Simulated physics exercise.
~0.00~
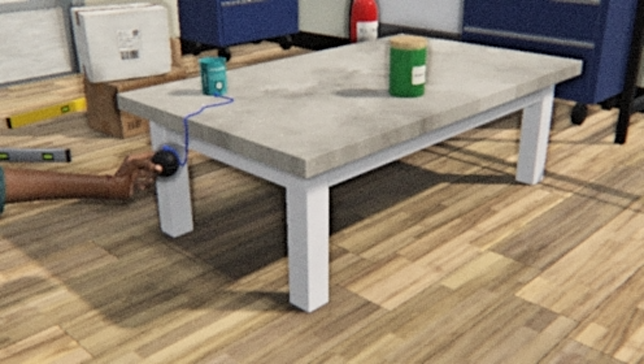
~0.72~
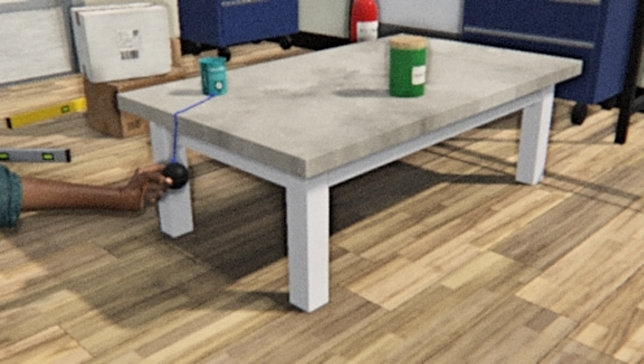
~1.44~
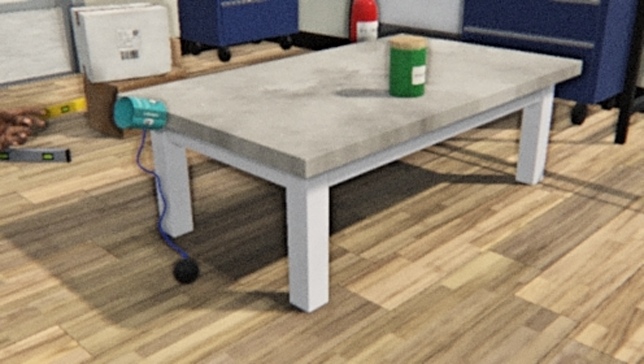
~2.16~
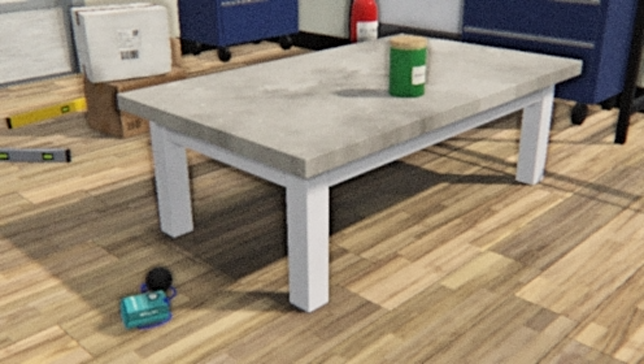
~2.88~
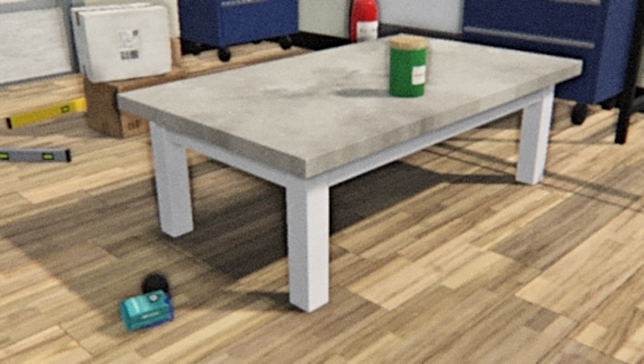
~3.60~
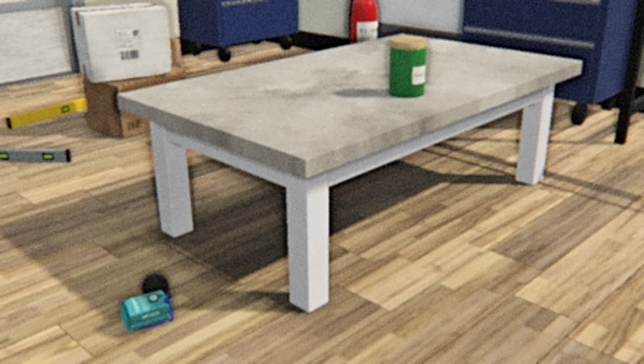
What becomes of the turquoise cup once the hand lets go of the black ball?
The cup is dragged off the bench by the string as the ball drops all the way to the floor, and it ends up lying on its side beside the ball.
A hand reaches in from the left, holding a black ball on a blue string beside a workbench with a grey top and white legs, seen from slightly above in a room with a wooden floor. The string runs to a turquoise cup near the bench's left edge, while a green canister stands farther right. The hand shifts the ball slightly down and right, then lets go and draws back. The ball drops to the floor, and the cup is tugged over the edge on its side. Both end up at rest together on the floor, while the canister stays put.
